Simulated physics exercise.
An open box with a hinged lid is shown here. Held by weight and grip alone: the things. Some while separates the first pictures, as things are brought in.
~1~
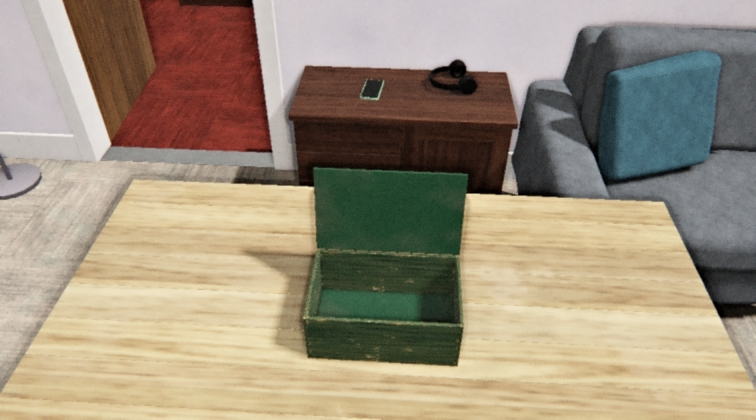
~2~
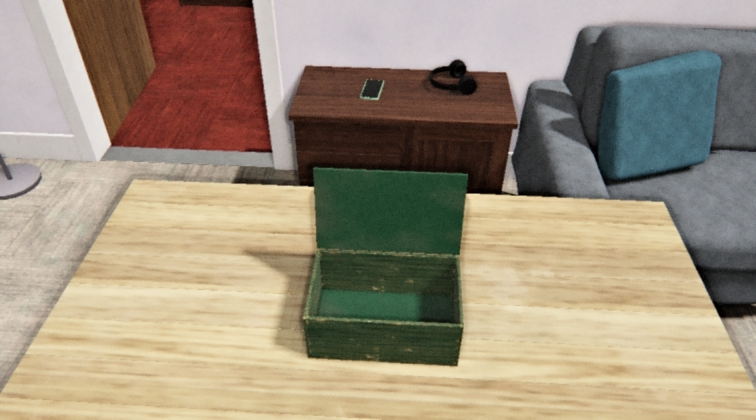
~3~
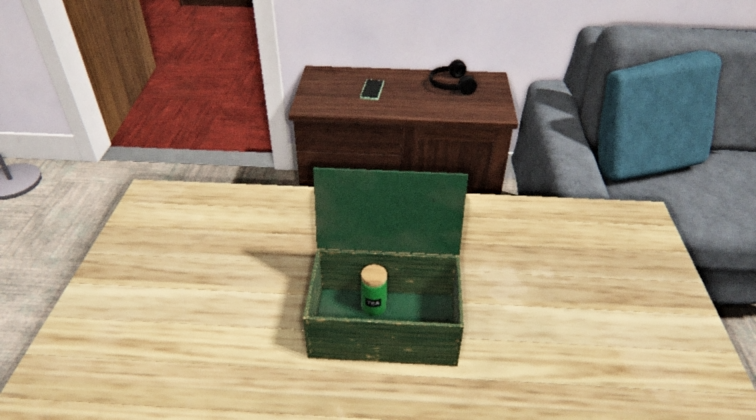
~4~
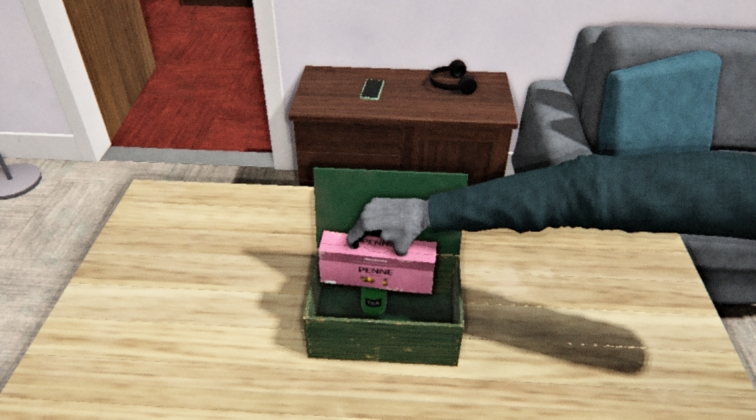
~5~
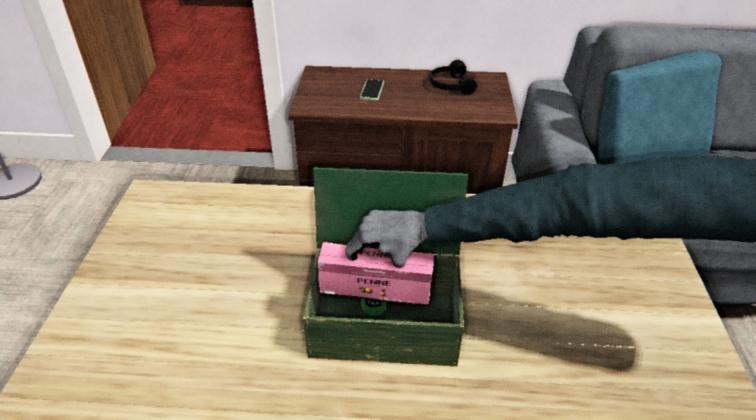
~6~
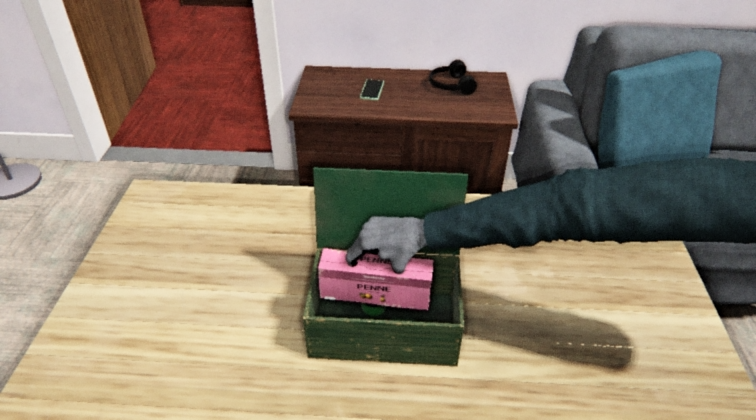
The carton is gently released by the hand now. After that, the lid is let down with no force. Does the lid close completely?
Yes.
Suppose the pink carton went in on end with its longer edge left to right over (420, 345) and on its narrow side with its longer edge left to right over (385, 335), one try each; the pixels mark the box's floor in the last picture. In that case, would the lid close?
First, it is held up; second, it sits on the rim.
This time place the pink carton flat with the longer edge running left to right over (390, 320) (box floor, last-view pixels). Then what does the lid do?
Lid: Closed.
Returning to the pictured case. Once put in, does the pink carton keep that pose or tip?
By the end the pink carton has kept its angle.
Then, 1.10 s past the last view, lid starting down; pink carton displaced a little near (376, 315).
Then, 1.90 s past the last view, lid 41° above the rim; pink carton displaced a little near (376, 315).
Finally, lid shut; moved from the start, pink carton; green shaker still in place. Final places as the last picture's camera would see them, pink carton near (376, 315).
